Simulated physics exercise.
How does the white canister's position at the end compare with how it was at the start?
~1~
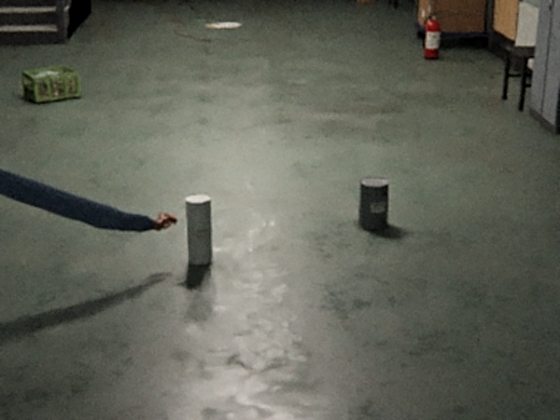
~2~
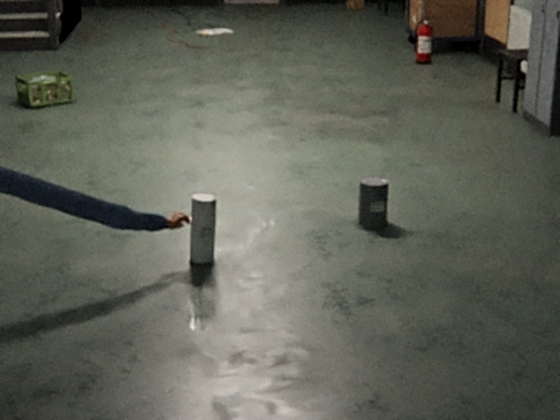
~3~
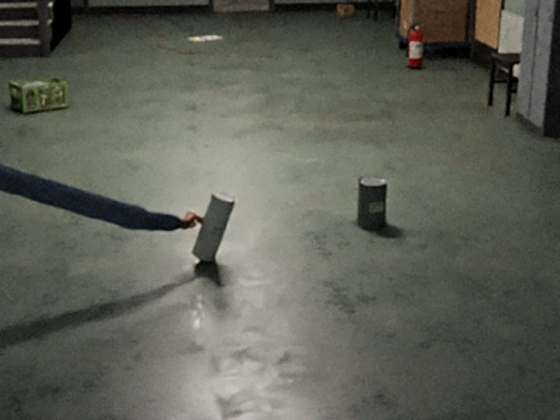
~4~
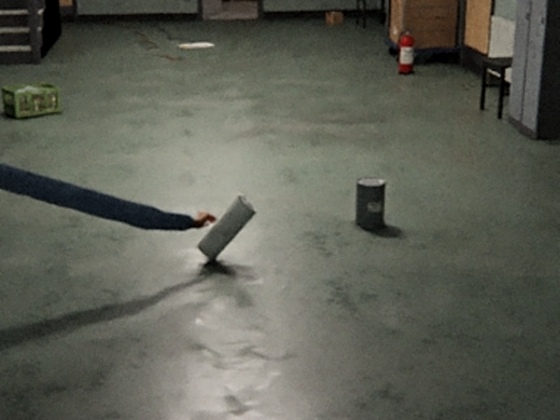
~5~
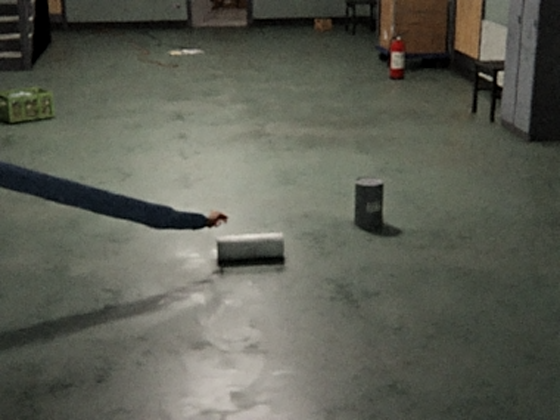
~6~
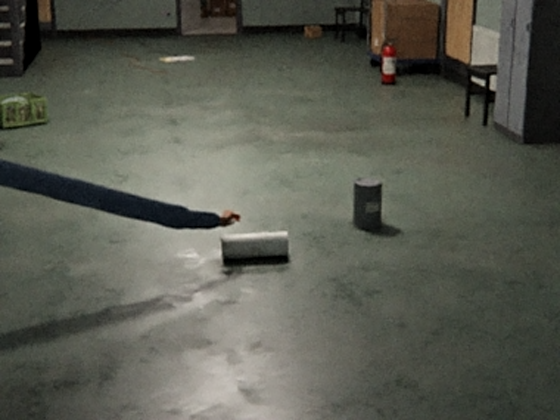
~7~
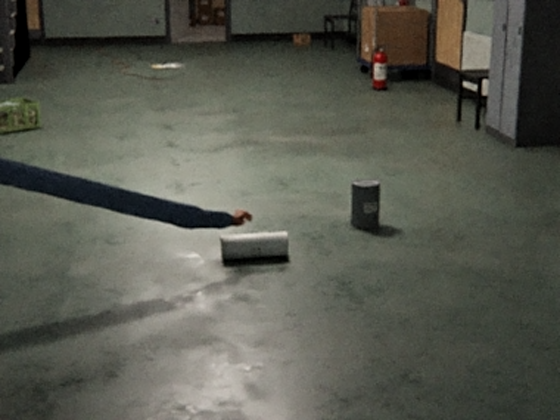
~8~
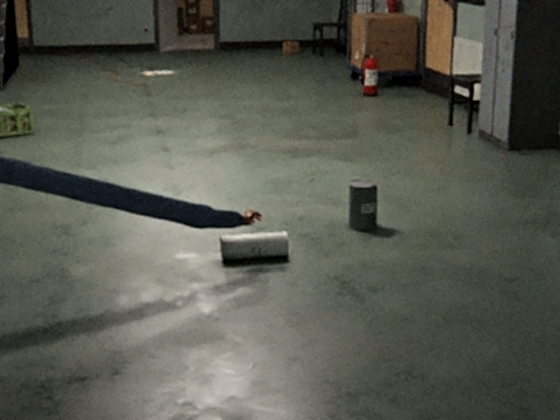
The white canister stood upright at the start, but by the end it was lying on its side on the floor.
On the green floor of a large, dim room, an outstretched arm pushed a white canister near its top until it leaned to the right and toppled over, ending on its side while the grey canister beside it stayed upright.
